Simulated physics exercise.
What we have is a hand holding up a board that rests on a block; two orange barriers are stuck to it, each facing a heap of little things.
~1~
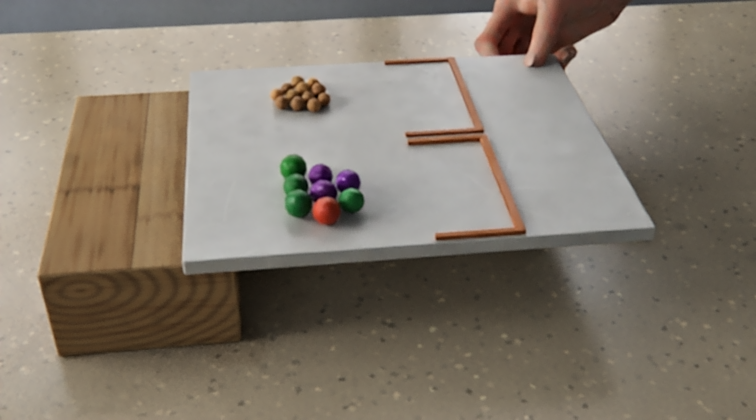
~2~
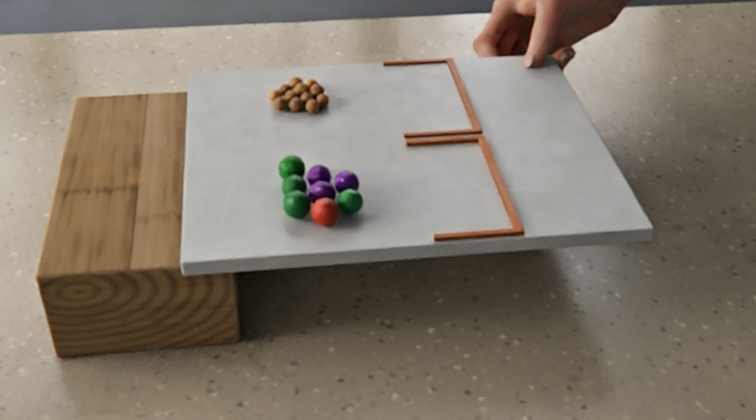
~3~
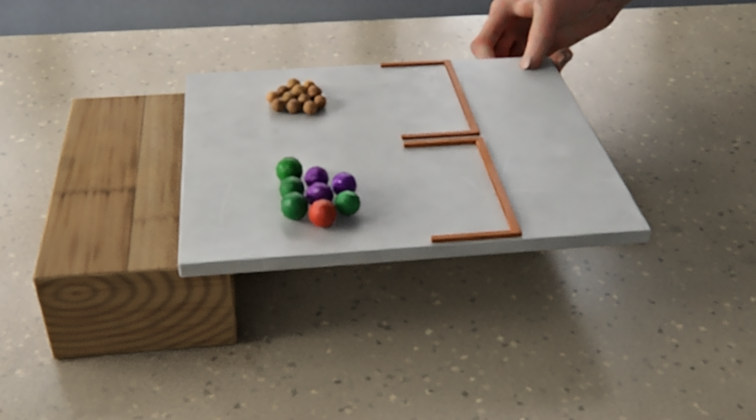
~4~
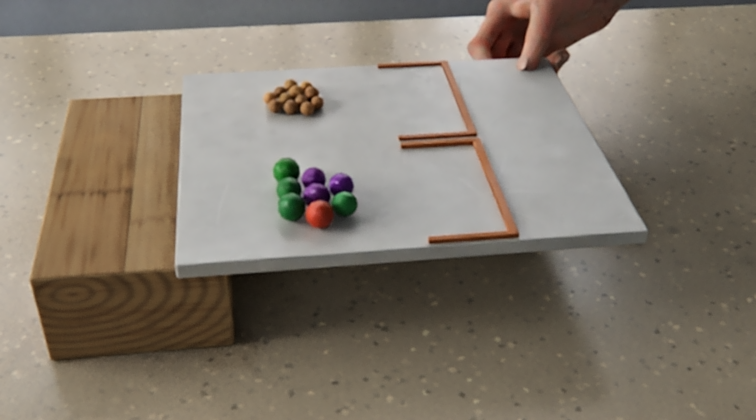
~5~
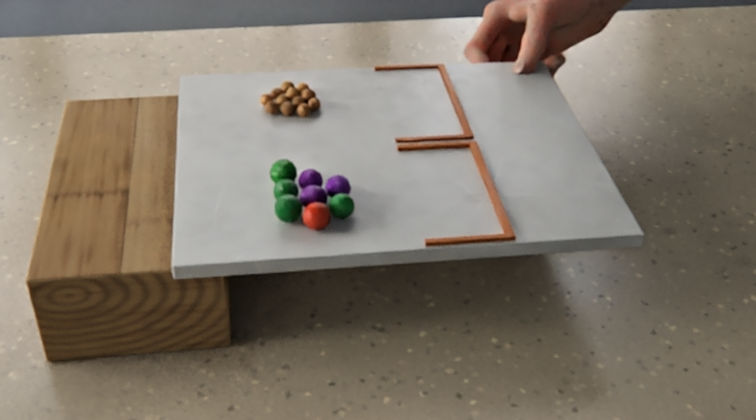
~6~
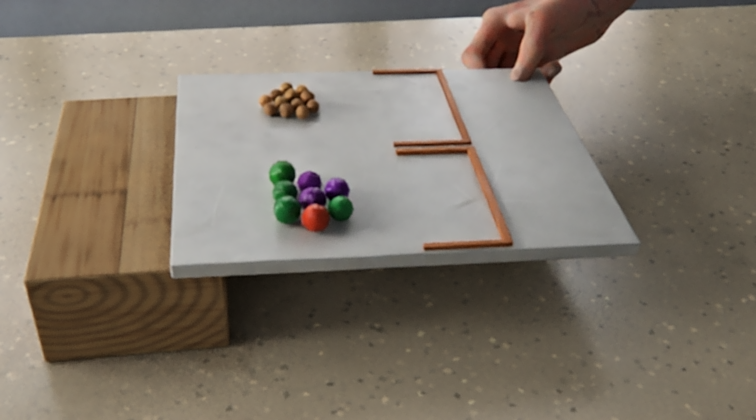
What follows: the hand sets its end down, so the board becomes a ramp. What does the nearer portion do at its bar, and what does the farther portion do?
Here the nearer portion carries on beyond the bar, and the farther portion carries on beyond the bar.
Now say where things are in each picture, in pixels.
In the first picture, held end of the board at (637, 226), level; block at (152, 209), about a quarter as high as the board is long; nearer portion at (324, 193), a few glass marbles; farther portion at (309, 98), a few round wooden beads; nearer bar at (501, 181), much lower than a piece; farther bar at (465, 93), much lower than a piece.
In the second picture, held end of the board at (635, 227), level; farther portion at (307, 99).
In the third picture, held end of the board at (632, 229), level; nearer portion at (320, 195).
In the fourth picture, held end of the board at (629, 230), level; farther portion at (302, 101).
In the fifth picture, held end of the board at (625, 233), level; nearer portion at (314, 198).
In the sixth picture, held end of the board at (621, 242), down by 2°; block at (140, 214); nearer portion at (313, 200), not moving; farther portion at (297, 105), not moving; nearer bar at (489, 193); farther bar at (452, 104).
Then, 0.38 s past the last view, board sloping at 12°; nearer portion on its way down; farther portion on its way down.
Then, 0.71 s past the last view, board resting at 15°; nearer portion most past its bar; farther portion most past its bar.
Then, 0.99 s past the last view, board resting at 15°; nearer portion all past its bar; farther portion all past its bar.
Finally, board resting at 15°; nearer portion all past its bar; farther portion all past its bar.
